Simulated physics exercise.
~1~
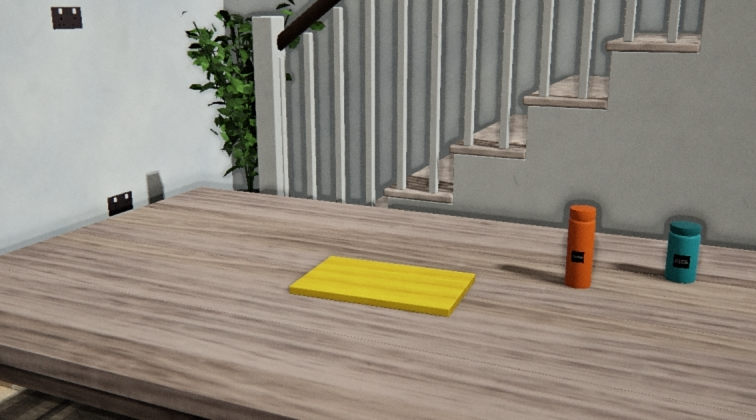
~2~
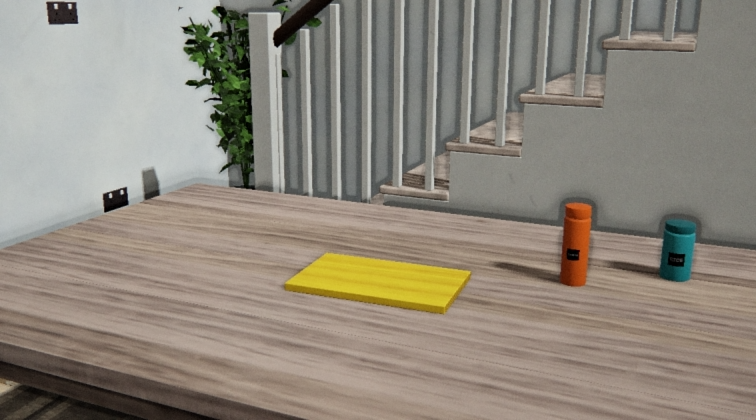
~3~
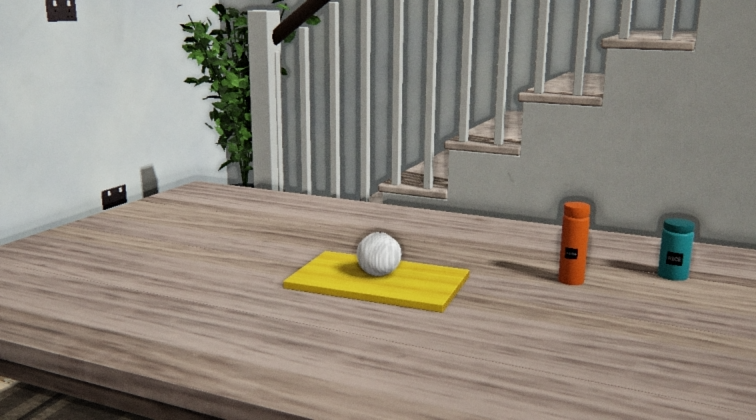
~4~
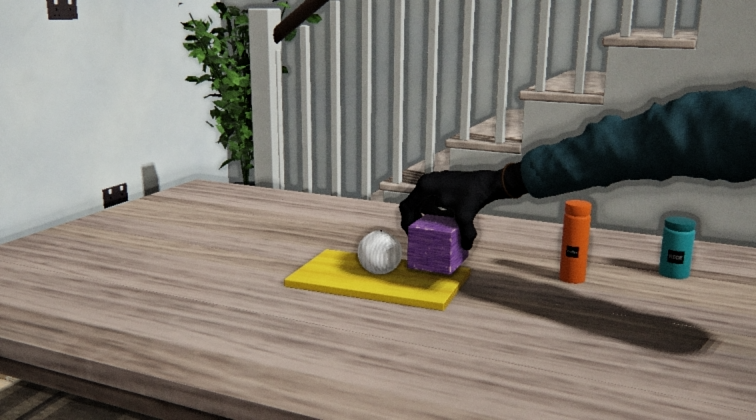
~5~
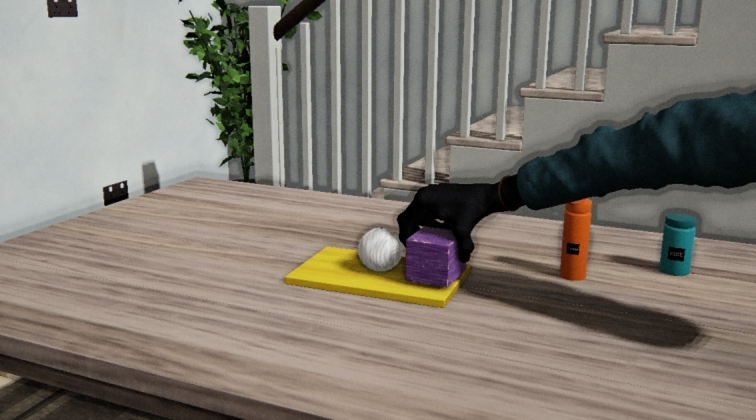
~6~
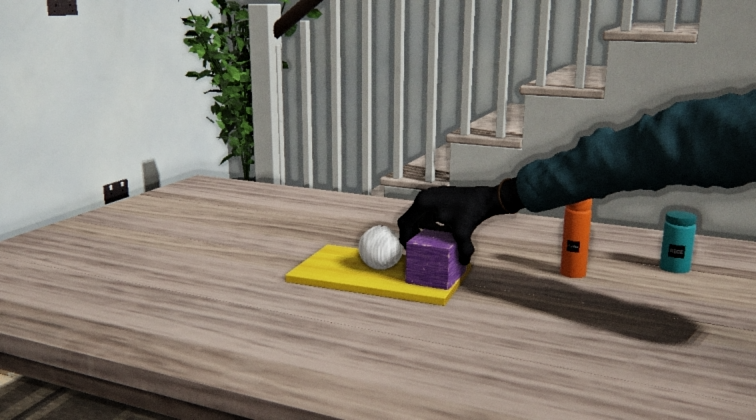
A gloved hand lowering a purple block onto a yellow board beside a white onion, with orange and teal shakers at right.
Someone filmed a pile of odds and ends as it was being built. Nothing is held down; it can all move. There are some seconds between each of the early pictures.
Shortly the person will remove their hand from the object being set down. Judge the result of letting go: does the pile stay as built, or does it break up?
The pile stays as built.
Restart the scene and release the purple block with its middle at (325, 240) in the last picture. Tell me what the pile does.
What happens next is that it remains steady.
Then, 0.20 s later than the last frame, all is still.
Then, 0.60 s later than the last frame, purple block resting near (437, 258).
When it is over, all 5 as before. End places, in pixels of the last picture, purple block near (437, 258). The pile holds.
